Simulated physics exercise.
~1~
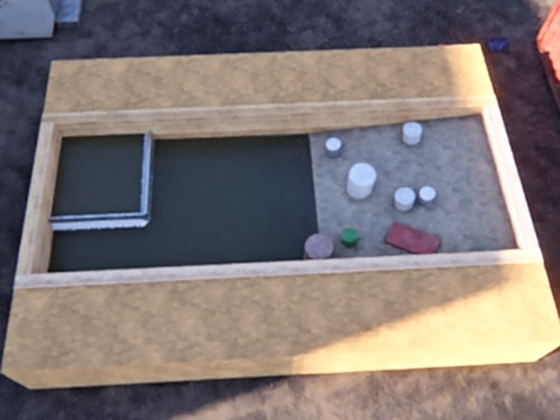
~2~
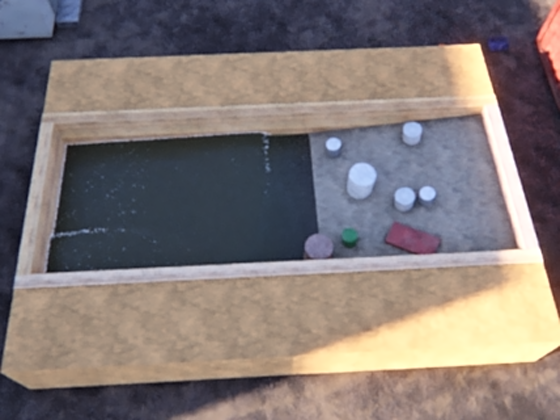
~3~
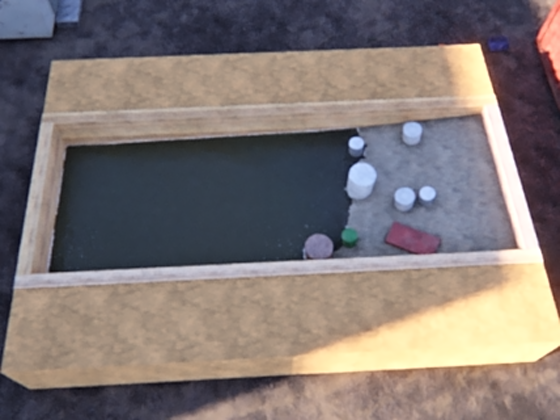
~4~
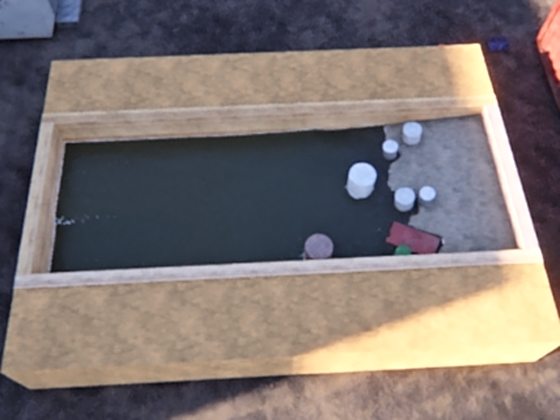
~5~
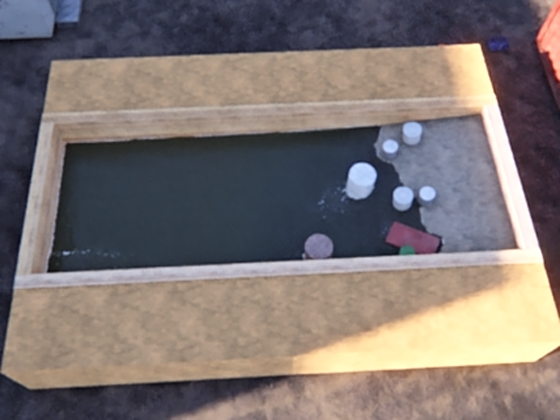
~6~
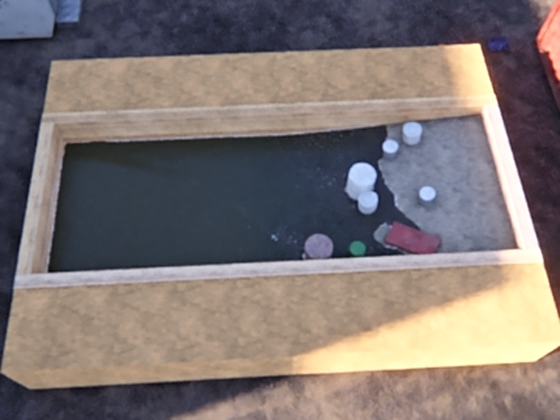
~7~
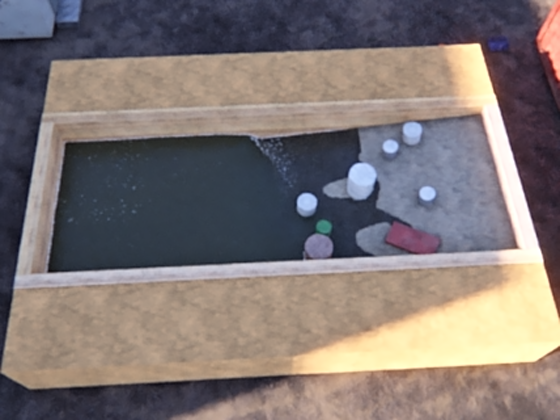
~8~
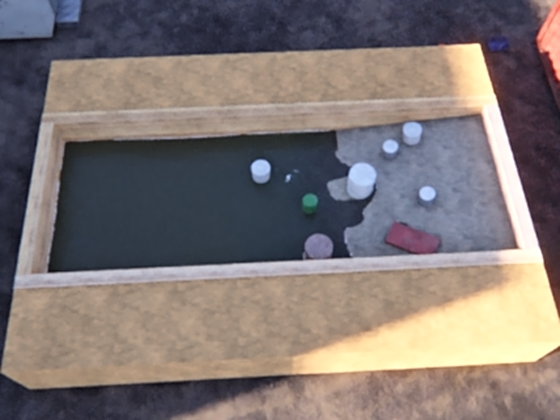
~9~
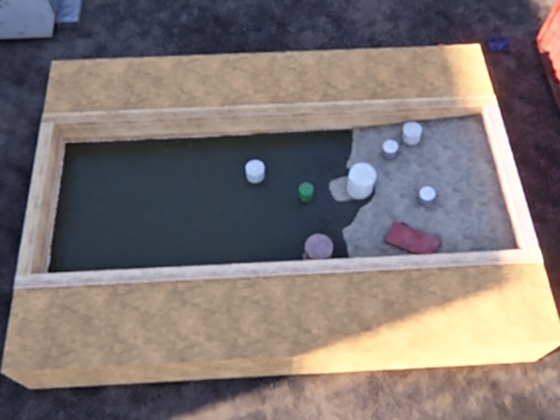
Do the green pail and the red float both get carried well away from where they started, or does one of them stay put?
One of them stays put. The red float remains in its place on the sand, while the green pail is pushed right, then drawn back left and ends up well away from its starting spot.
